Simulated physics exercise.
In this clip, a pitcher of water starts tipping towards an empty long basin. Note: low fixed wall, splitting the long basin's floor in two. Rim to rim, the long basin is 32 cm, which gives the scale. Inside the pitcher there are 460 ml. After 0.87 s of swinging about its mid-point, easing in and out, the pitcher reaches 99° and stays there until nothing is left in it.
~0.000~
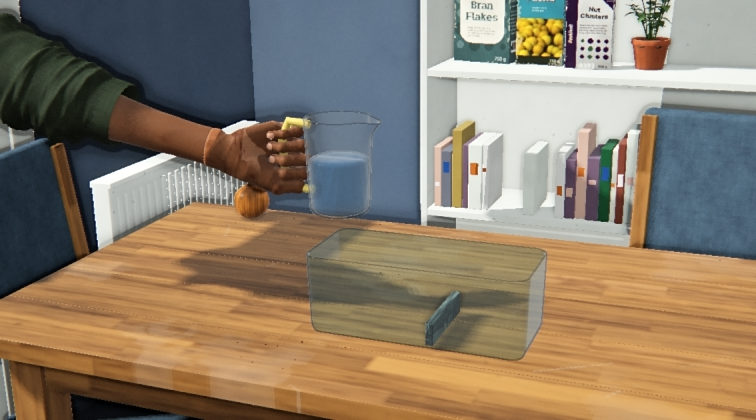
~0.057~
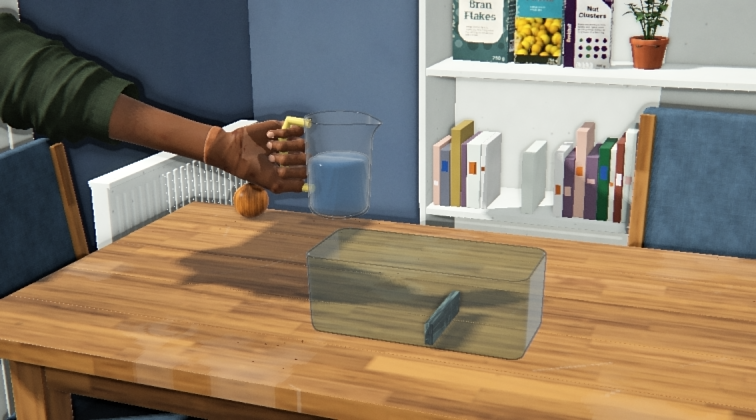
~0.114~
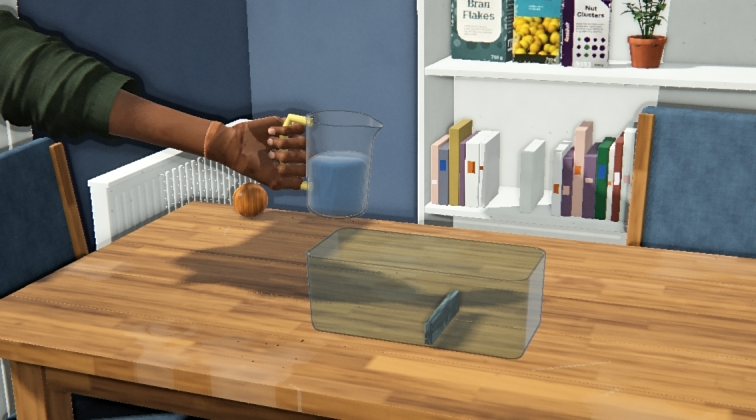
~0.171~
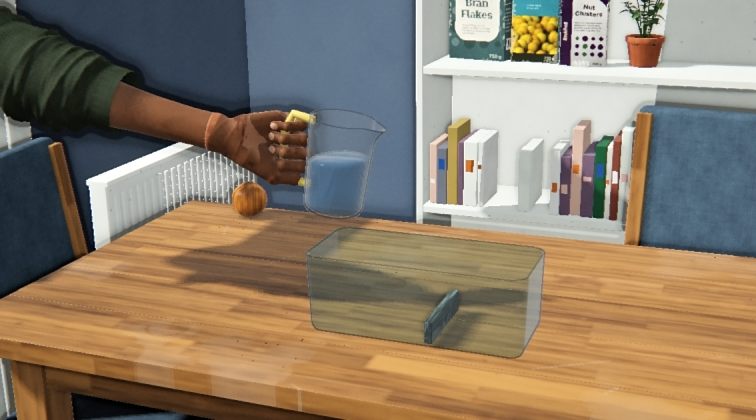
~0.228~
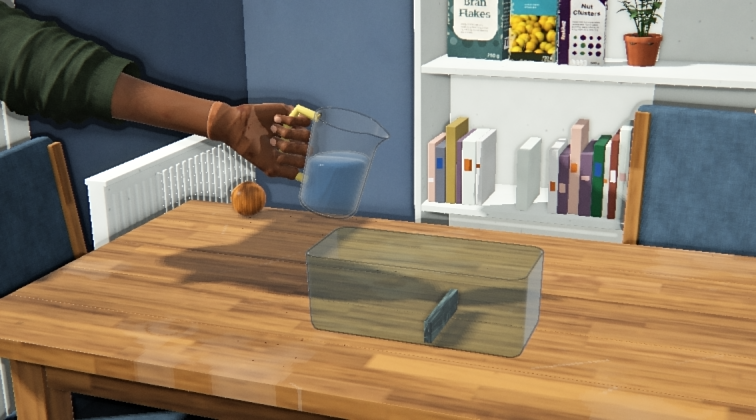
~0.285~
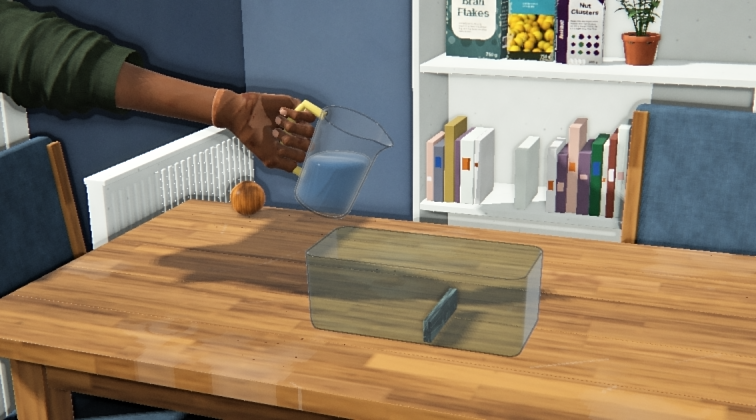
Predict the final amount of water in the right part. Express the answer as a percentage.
The right part ends with roughly 10 per cent.
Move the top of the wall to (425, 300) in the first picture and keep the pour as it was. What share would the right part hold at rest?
With the wall placed like that, close to 65 per cent.
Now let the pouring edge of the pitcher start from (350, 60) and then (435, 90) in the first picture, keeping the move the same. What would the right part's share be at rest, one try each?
In order, 10 and 85 per cent.
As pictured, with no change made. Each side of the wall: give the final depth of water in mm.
Some 16 mm on the left and some 2 mm on the right.
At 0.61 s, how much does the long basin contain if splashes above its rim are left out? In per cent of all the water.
Fraction in basin: Approx. 0%.
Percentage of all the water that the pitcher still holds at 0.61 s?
Close to 92 percent of the liquid remains at that time.
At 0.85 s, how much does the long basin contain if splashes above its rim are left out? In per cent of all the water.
I reckon close to 38 per cent.
Then, 0.61 s in, the tilt is 79° and 93 per cent is still to pour, 0 is left of the wall and 0 right of it.
Then, 0.85 s in, the tilt is 99° and 42 per cent is still to pour, 39 is left of the wall and 0 right of it.
Then, 1.10 s in, the tilt is 99° and 10 per cent is still to pour, 75 is left of the wall and 7 right of it.
Then, 1.37 s in, the tilt is 99° and 1 per cent is still to pour, 87 is left of the wall and 9 right of it.
Finally, 88 per cent lies left of the wall, 10 right of it and 2 outside.
